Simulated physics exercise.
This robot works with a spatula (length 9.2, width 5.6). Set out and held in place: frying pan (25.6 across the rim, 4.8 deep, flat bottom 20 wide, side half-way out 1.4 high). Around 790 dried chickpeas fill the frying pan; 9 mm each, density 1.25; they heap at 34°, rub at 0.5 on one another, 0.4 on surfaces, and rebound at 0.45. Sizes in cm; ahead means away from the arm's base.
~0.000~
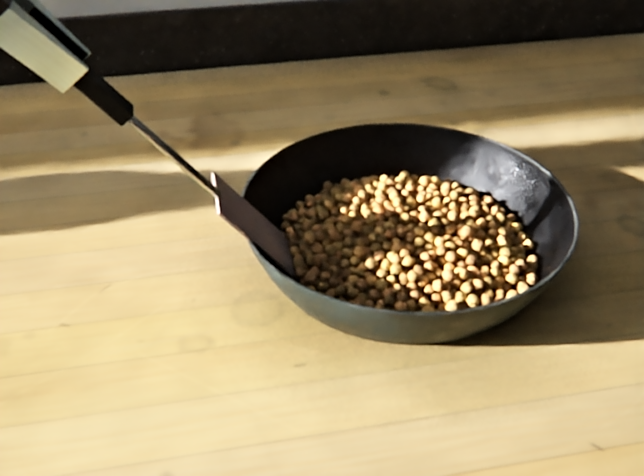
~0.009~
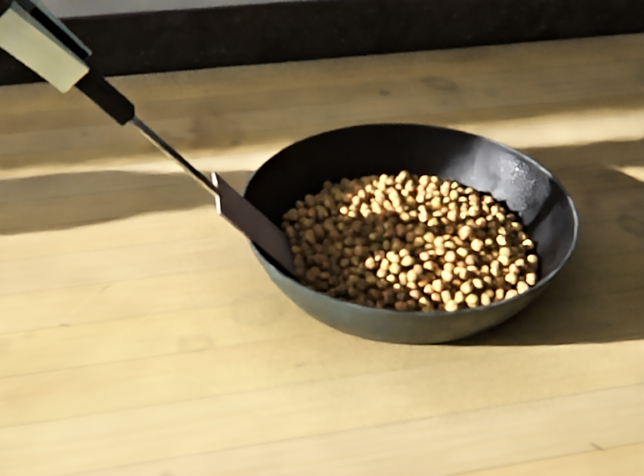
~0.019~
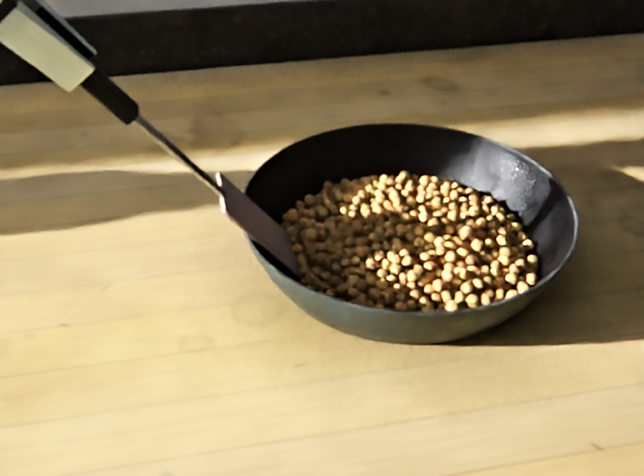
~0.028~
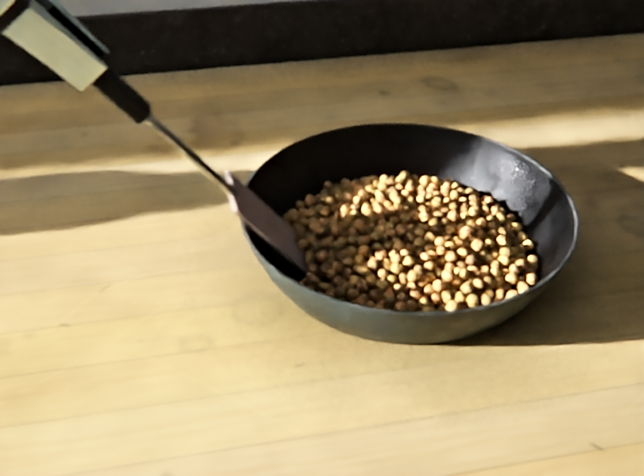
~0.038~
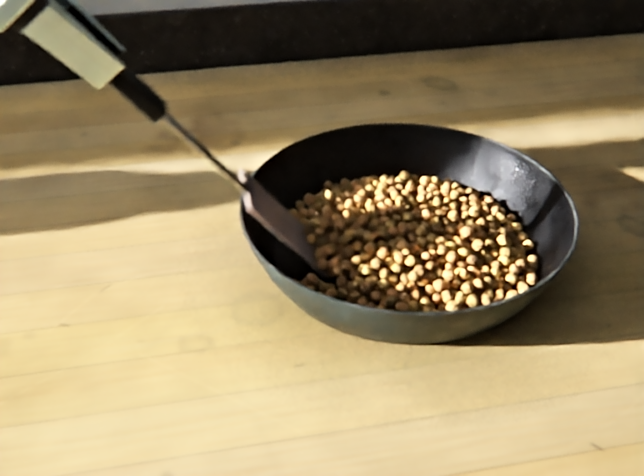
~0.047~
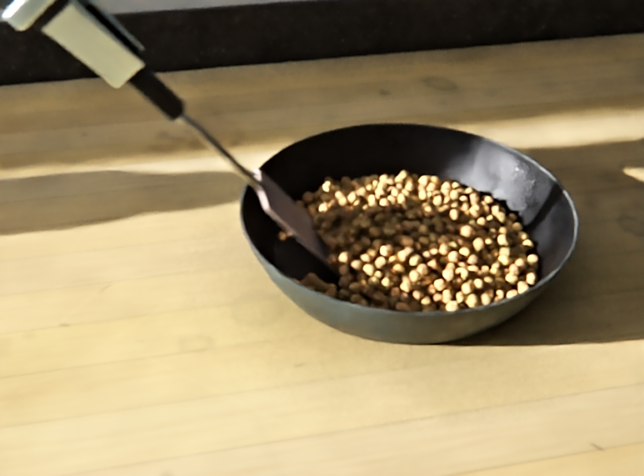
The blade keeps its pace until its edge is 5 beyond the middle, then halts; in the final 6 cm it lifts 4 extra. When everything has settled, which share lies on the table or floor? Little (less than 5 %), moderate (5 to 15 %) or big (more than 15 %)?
A moderate share, 5 to 15 %, ends on the table or floor.
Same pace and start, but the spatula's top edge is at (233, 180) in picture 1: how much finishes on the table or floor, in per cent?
Some 10 per cent.
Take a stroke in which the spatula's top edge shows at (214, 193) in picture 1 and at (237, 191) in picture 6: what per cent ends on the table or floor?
About 0 per cent.
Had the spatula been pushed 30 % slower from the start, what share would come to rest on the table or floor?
It would be near 0 per cent.
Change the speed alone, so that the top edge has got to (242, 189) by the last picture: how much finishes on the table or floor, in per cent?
About 0 per cent.
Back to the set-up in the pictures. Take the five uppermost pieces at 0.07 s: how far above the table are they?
Roughly 5 cm.
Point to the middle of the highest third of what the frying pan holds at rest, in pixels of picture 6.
At about (462, 217).
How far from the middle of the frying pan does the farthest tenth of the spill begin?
Roughly 80 cm.
By 0.07 s, sloping 52°, highest piece 6 above the table; 788 in the frying pan.
By 0.10 s, sloping 52°, highest piece 7 above the table; 788 in the frying pan.
By 0.31 s, sloping 52°, highest piece 10 above the table; 710 in the frying pan, 73 on the table or floor, 5 on the blade or in flight.
By 1.36 s, sloping 52°, highest piece 3 above the table; 710 in the frying pan, 78 on the table or floor.
Final count, 710 in the frying pan, 78 on the table or floor. That is 10 % on the table or floor.
